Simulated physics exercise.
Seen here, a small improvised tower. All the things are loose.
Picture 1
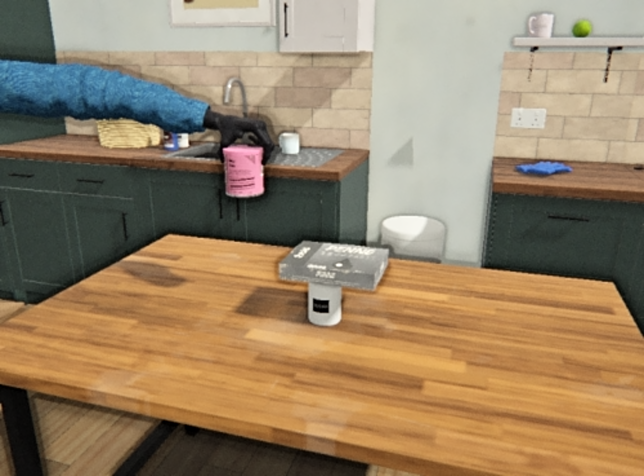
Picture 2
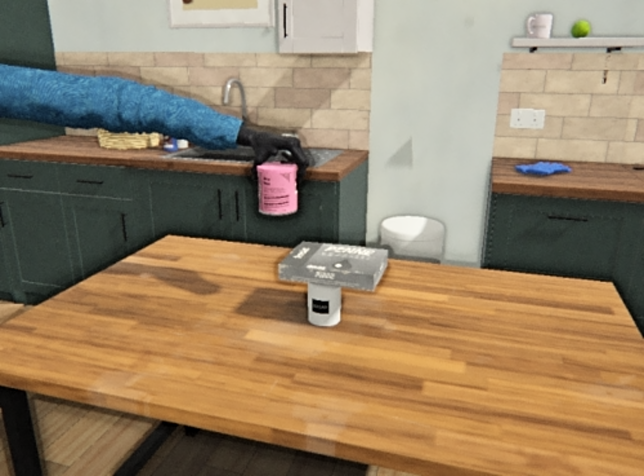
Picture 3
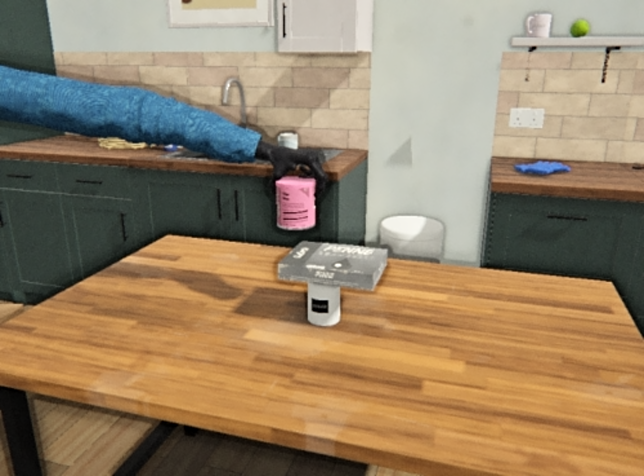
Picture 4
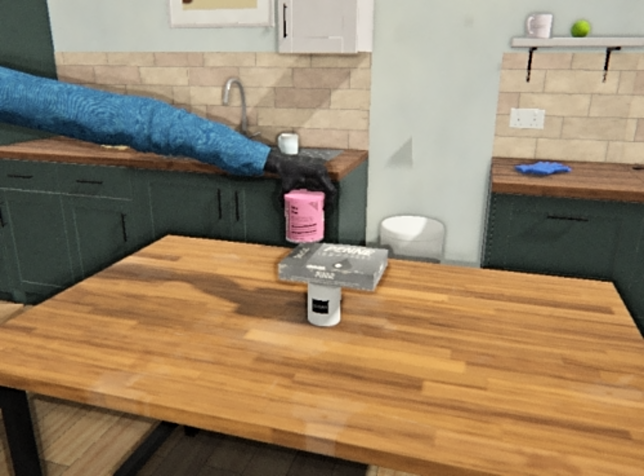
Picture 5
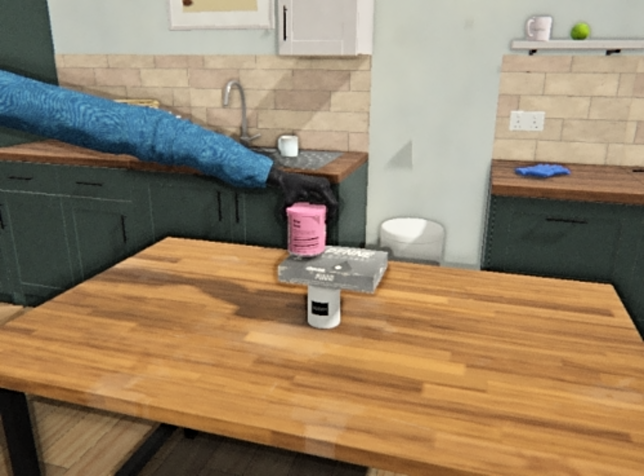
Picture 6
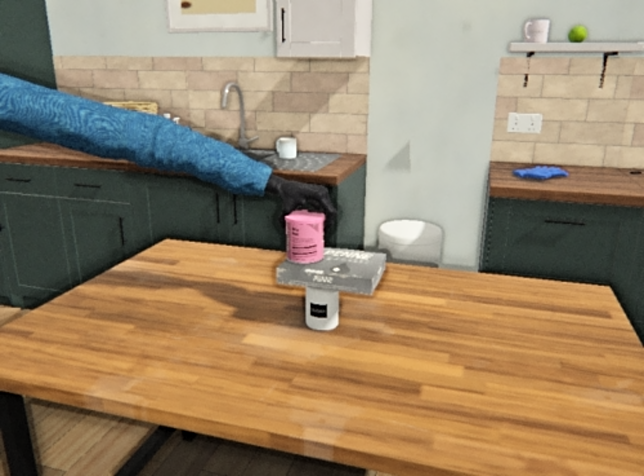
A kitchen with dark green cabinets and a tiled wall is seen from slightly above a wooden table, the view almost still but shifting very slightly near the end. On the table, a flat grey box sits atop a small white jar, with a sink behind. From the left, a blue-sleeved arm with a black-gloved hand carries a pink tin rightward and down, setting it on the box's left side, still gripped.
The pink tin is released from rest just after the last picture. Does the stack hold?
The stack holds.
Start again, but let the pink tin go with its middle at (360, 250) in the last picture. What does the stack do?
Then it gives way.
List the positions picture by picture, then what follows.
In the first frame, coming down; pink tin (244, 171); white jar (325, 295).
In the second frame, coming down; pink tin (278, 188); white jar (324, 295).
In the third frame, coming down; pink tin (296, 203); white jar (324, 295).
In the fourth frame, coming down; pink tin (305, 216); white jar (324, 295).
In the fifth frame, coming down; pink tin (307, 229); white jar (324, 297).
In the sixth frame, set down, still held; pink tin (305, 237); white jar (322, 299).
Then, 0.30 s past the last view, nothing moves.
Then, 0.70 s past the last view, pink tin resting near (305, 238).
Finally, all 3 still in place. Final places as the last picture's camera would see them, pink tin near (305, 238). The stack stays up.
